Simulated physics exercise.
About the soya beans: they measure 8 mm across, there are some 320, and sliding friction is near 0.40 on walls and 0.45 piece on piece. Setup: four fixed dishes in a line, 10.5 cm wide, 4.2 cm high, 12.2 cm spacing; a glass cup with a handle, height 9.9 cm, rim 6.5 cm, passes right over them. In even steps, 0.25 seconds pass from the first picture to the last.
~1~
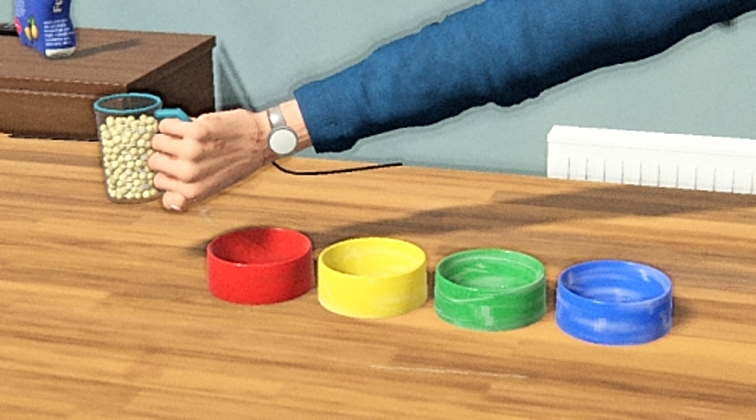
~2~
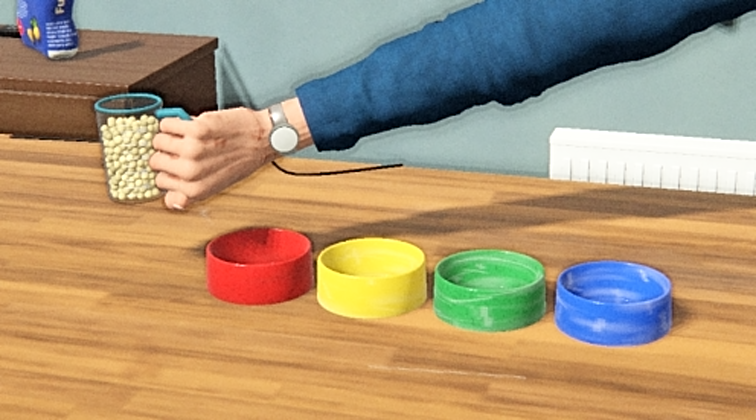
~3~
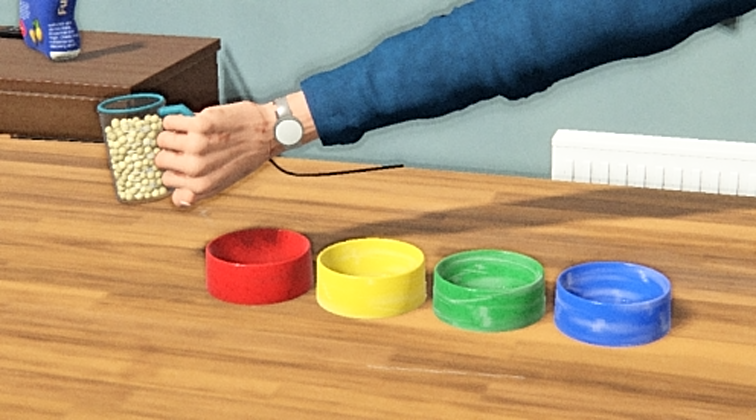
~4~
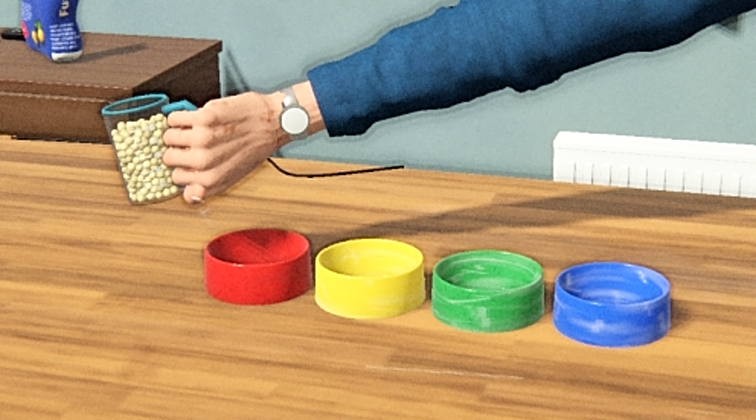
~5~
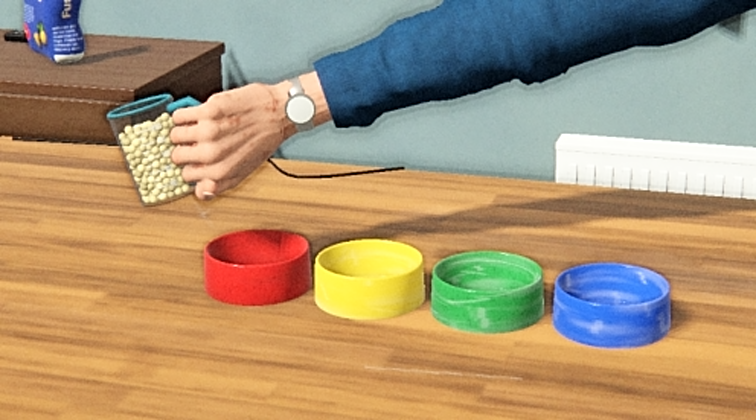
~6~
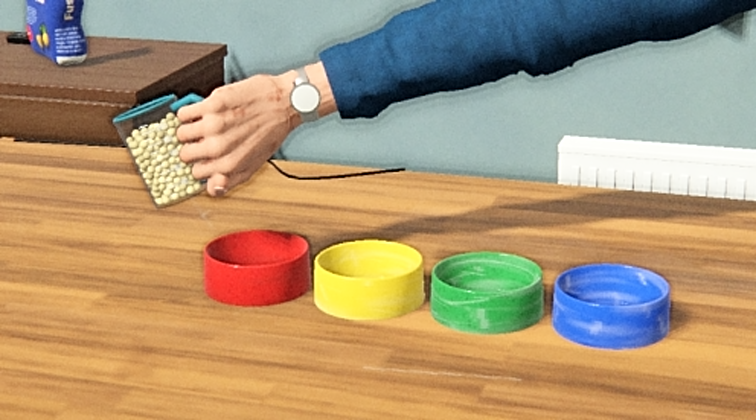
A hand tilting a glass cup of pale beans while moving it slightly right, above a table with four coloured dishes.
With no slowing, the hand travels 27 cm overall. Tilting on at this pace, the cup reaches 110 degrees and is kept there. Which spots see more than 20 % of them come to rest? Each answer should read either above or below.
Red - above, blue - below, green - below, yellow - below, counter - above.
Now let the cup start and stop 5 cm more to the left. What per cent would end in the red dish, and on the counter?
Shares in that case - red 90 / counter 10.
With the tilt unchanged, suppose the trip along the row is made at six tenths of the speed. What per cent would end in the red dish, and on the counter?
Shares: Red 40, counter 60.
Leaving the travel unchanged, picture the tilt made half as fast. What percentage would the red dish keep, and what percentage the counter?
That gives red 30 with 60 for the counter.
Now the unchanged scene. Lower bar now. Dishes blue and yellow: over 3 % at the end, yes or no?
Blue: False, yellow: True.
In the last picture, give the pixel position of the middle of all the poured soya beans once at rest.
Roughly (282, 280).
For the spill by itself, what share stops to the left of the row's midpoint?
That works out to close to 100 per cent.
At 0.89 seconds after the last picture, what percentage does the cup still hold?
About 70 %.
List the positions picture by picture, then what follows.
In the first frame, cup at (132, 149), tilt 0 degrees, lip at (100, 101), moved 0.0 cm; middle of the pieces at (133, 158); red dish at (260, 247); yellow dish at (372, 258); green dish at (491, 270); blue dish at (615, 282).
In the second frame, cup at (133, 150), tilt 1 degrees, lip at (100, 102), moved 0.2 cm; middle of the pieces at (134, 158).
In the third frame, cup at (138, 150), tilt 5 degrees, lip at (103, 104), moved 0.9 cm; middle of the pieces at (140, 159).
In the fourth frame, cup at (146, 151), tilt 10 degrees, lip at (107, 108), moved 1.9 cm; middle of the pieces at (149, 159).
In the fifth frame, cup at (155, 152), tilt 16 degrees, lip at (113, 113), moved 2.9 cm; middle of the pieces at (158, 161).
In the sixth frame, cup at (163, 153), tilt 22 degrees, lip at (119, 118), moved 3.9 cm; middle of the pieces at (168, 162); red dish at (256, 248); yellow dish at (369, 260); green dish at (487, 273); blue dish at (612, 286).
Then, 0.54 s after the last picture, tilt 82 degrees; cup holds 100 %.
Then, 0.89 s after the last picture, tilt 110 degrees; cup holds 70 %, red 25 %.
Then, 1.34 s after the last picture, tilt 110 degrees; cup holds 20 %, red 55 %, yellow 10 %.
In the end, red 60 %, blue 0 %, green 0 %, yellow 10 %, counter 30 %.
